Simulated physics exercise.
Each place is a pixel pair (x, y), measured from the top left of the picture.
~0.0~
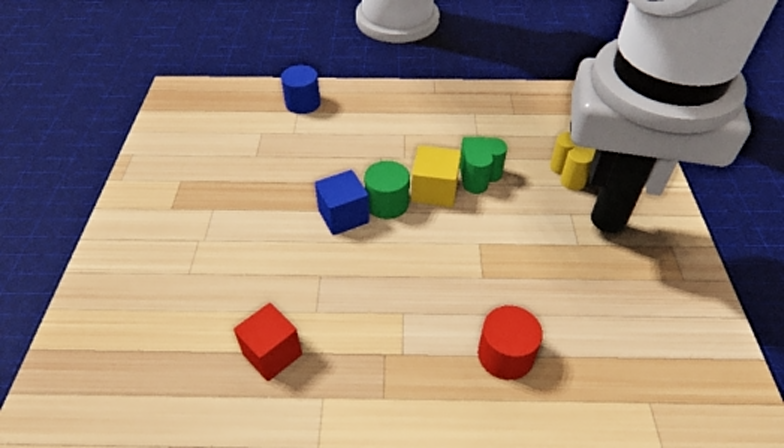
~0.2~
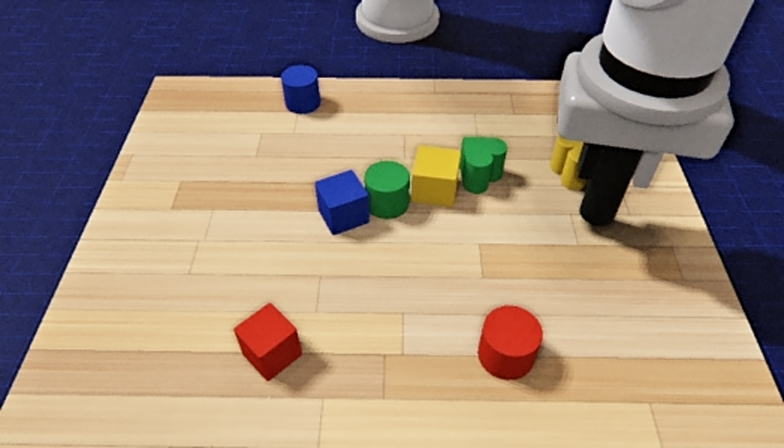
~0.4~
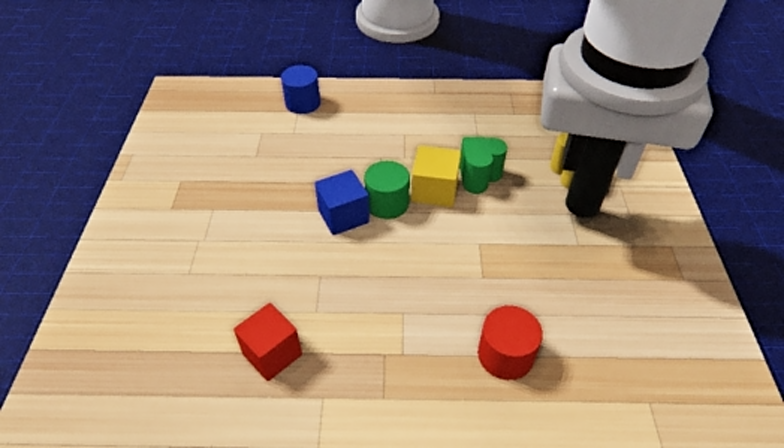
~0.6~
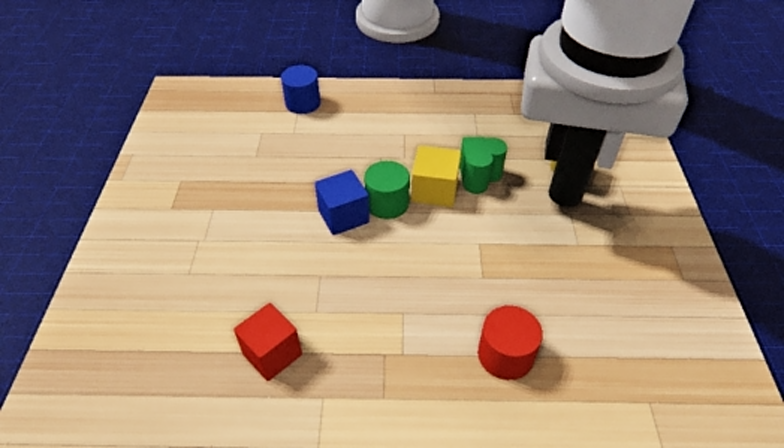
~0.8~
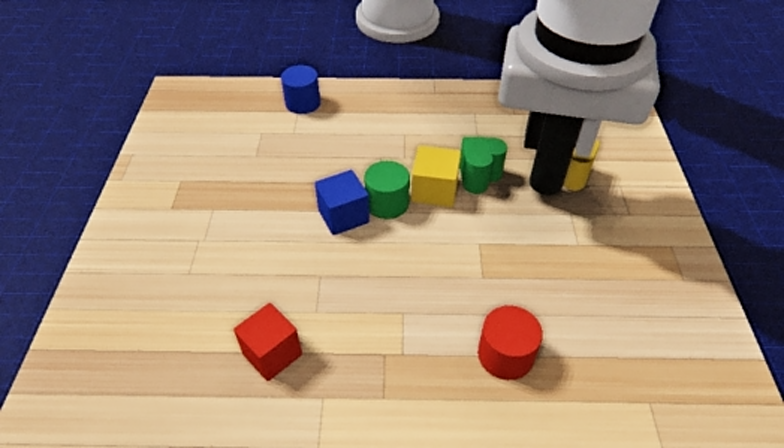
A robot arm with a black tip slid a short way left and slightly back across a wooden board, passing in front of a partly hidden yellow block, while all the colored blocks stayed still.
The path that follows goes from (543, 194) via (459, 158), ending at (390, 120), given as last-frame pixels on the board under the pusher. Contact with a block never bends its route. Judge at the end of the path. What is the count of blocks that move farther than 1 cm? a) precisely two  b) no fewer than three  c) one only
The answer is a.
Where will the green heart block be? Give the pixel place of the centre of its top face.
It is going to be at (390, 120).
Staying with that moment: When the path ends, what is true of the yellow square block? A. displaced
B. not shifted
The correct letter is A.
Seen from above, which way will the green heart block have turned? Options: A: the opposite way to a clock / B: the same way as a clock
I choose A.
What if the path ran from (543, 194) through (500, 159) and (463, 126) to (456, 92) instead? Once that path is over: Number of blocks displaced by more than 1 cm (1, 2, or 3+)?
Number moved: 1.
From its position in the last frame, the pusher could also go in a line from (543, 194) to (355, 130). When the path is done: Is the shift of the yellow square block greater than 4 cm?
I'd say no.
On the path given first. One third of the way, pusher at (486, 160); yellow square block at (425, 162), turned 35° anticlockwise; green heart block at (453, 138), turned 20° anticlockwise.
Two thirds of the way, pusher at (435, 135); green cylinder at (384, 179); yellow square block at (420, 159), turned 65° anticlockwise; green heart block at (406, 123), turned 60° anticlockwise.
At the end, pusher at (390, 110); green cylinder at (384, 179); yellow square block at (420, 159), turned 65° anticlockwise; green heart block at (390, 120), turned 100° anticlockwise; yellow heart block in place.
